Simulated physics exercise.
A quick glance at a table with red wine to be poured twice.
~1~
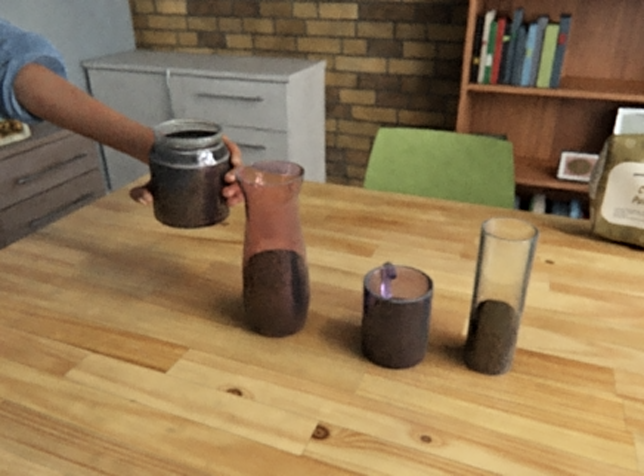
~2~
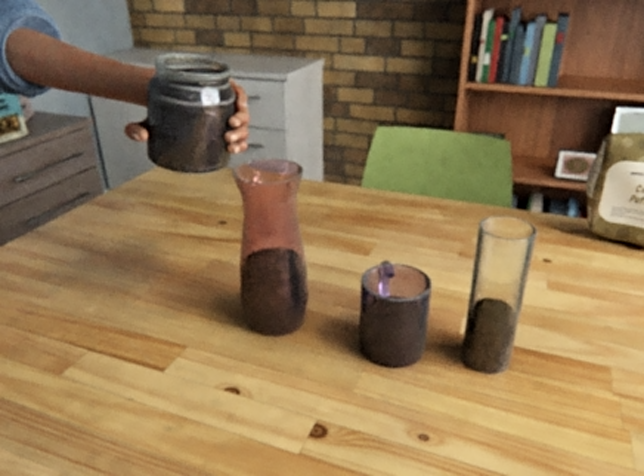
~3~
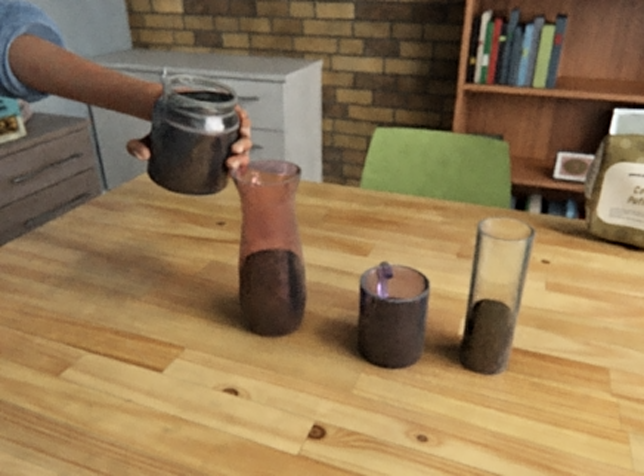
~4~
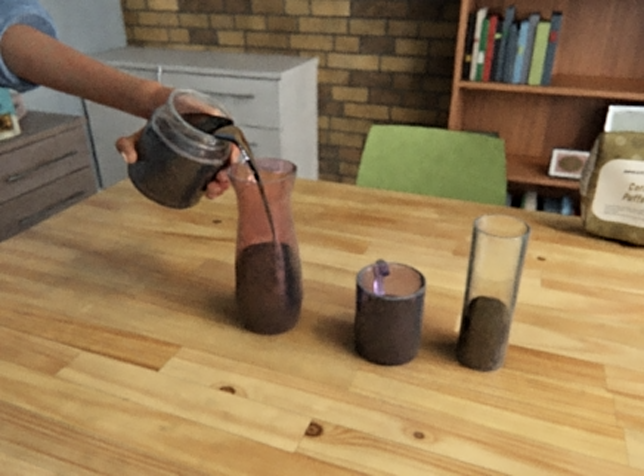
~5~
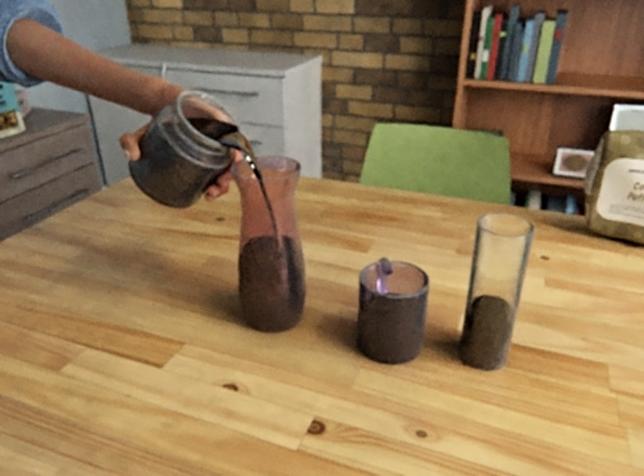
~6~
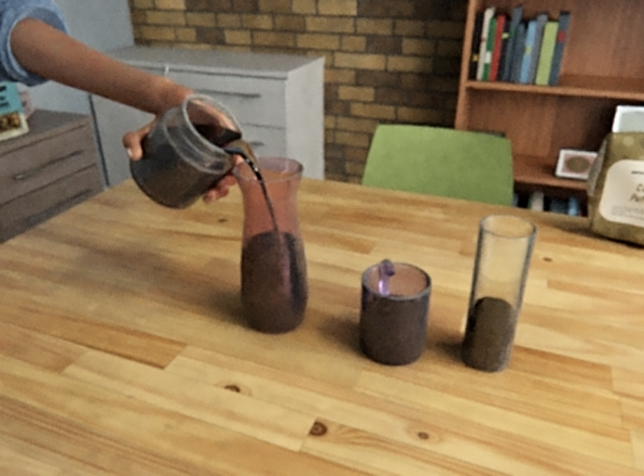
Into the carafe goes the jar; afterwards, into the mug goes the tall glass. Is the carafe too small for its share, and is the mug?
Answers - the carafe: Yes, too small; the mug: No, big enough.
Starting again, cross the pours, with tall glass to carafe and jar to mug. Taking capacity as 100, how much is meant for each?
Roughly 60 per cent, then 210 per cent.
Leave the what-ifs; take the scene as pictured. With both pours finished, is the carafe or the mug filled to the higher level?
The level ends higher in the carafe.
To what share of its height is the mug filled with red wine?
Level: Roughly 80% of the height.
Soon after, the carafe is nearly full.
Later, the carafe is full to the brim and has run over.
In the end, the carafe is full to the brim and has run over; the mug is about three quarters full.
